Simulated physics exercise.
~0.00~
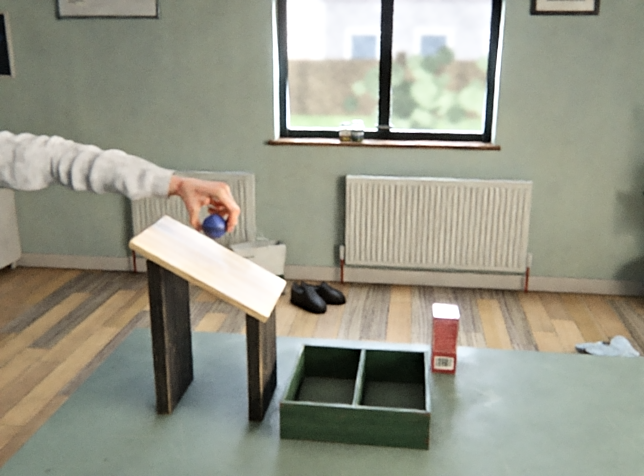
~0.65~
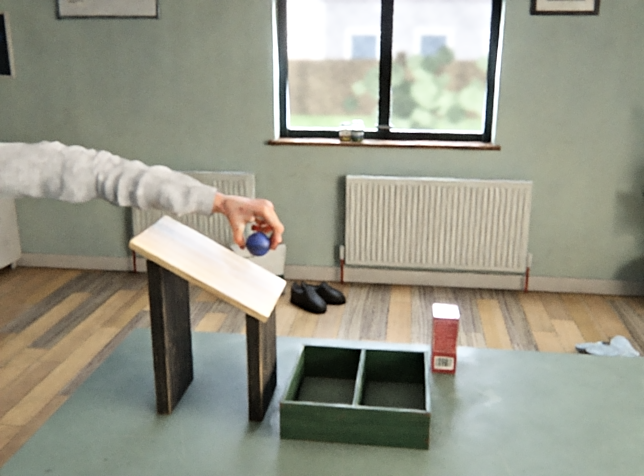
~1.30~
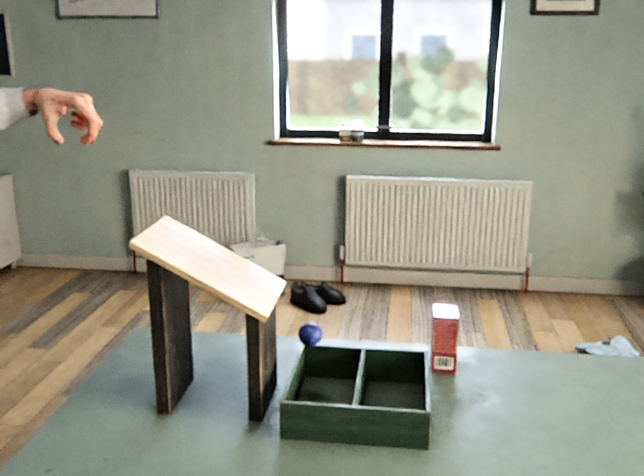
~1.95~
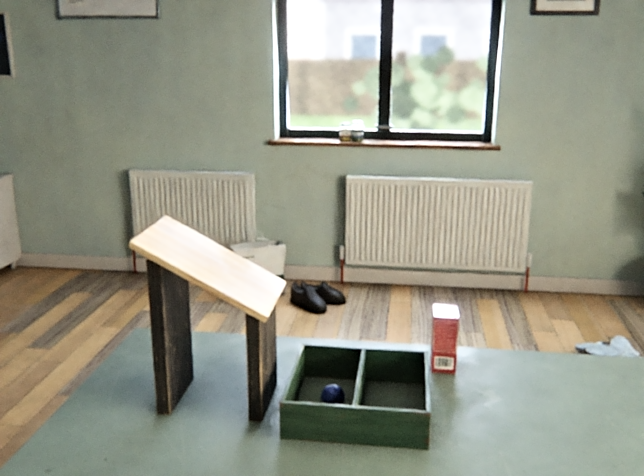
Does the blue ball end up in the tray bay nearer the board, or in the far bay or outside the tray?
The blue ball ends up in the nearer bay of the green tray, the one next to the board.
